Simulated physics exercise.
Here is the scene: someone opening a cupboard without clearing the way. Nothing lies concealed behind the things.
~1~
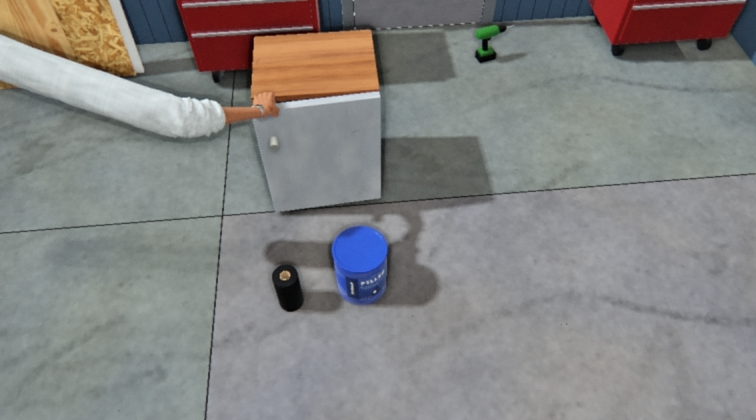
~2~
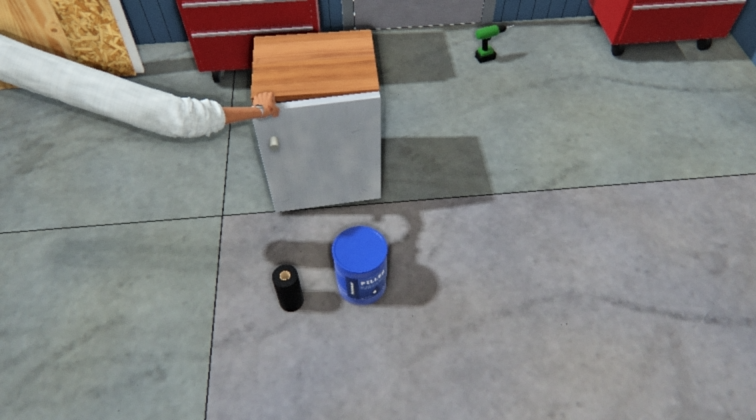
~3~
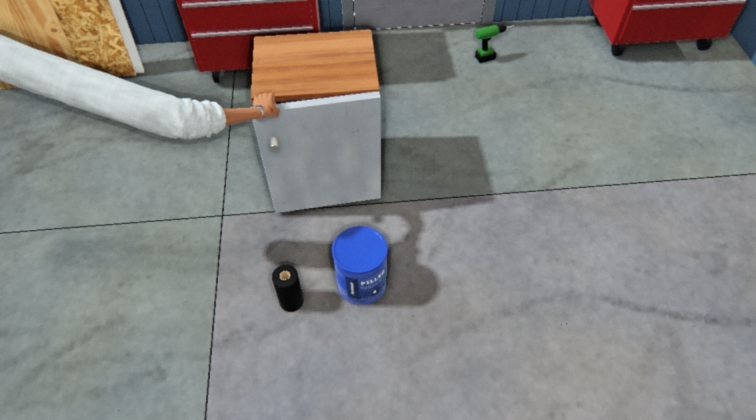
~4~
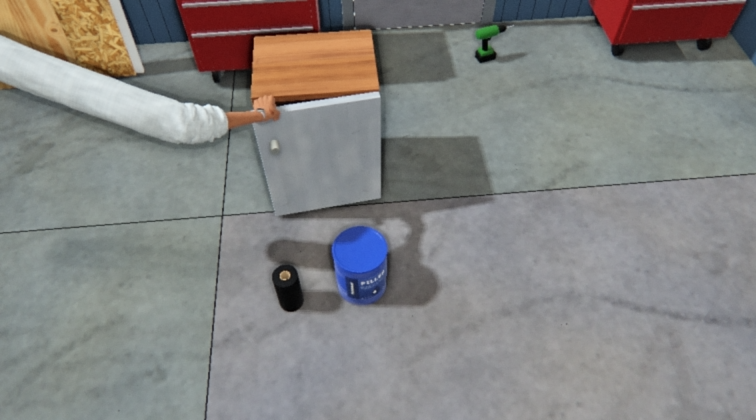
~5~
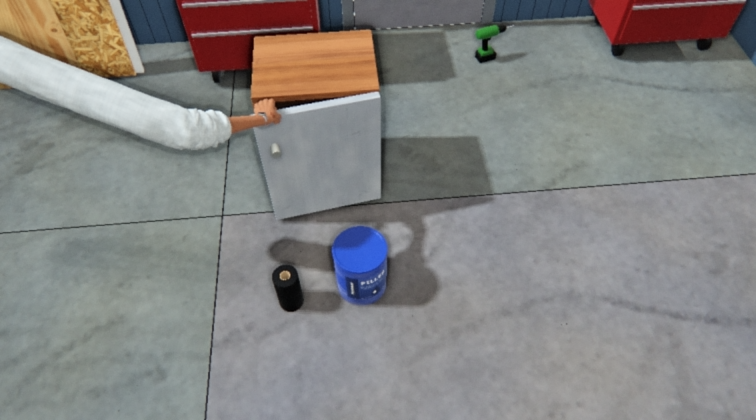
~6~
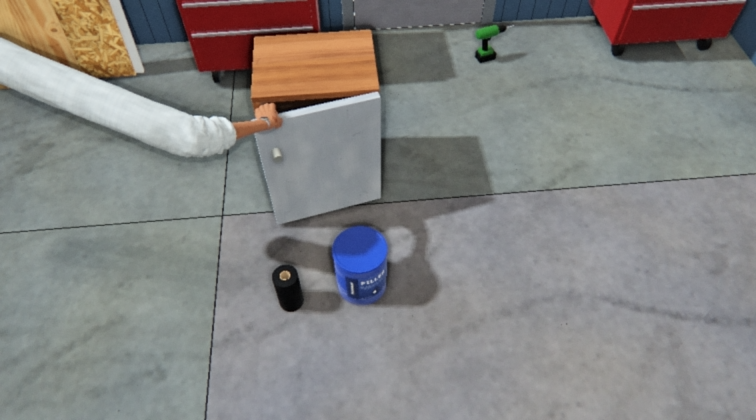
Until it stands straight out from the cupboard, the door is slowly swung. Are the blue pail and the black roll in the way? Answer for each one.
So the blue pail gets moved while the black roll stays clear.
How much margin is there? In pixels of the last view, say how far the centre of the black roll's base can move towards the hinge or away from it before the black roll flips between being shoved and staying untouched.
The tipping point sits around 24 pixels higher.
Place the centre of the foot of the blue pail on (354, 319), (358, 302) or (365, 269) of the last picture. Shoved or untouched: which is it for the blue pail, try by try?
In order: It is spared, then gets bumped, then gets bumped.
Then, 1.76 s on from there, door 70° open; blue pail displaced a little near (378, 272); black roll at rest near (288, 289).
In the end, the blue pail gets shoved, near (419, 276); the black roll stays untouched, near (288, 289).
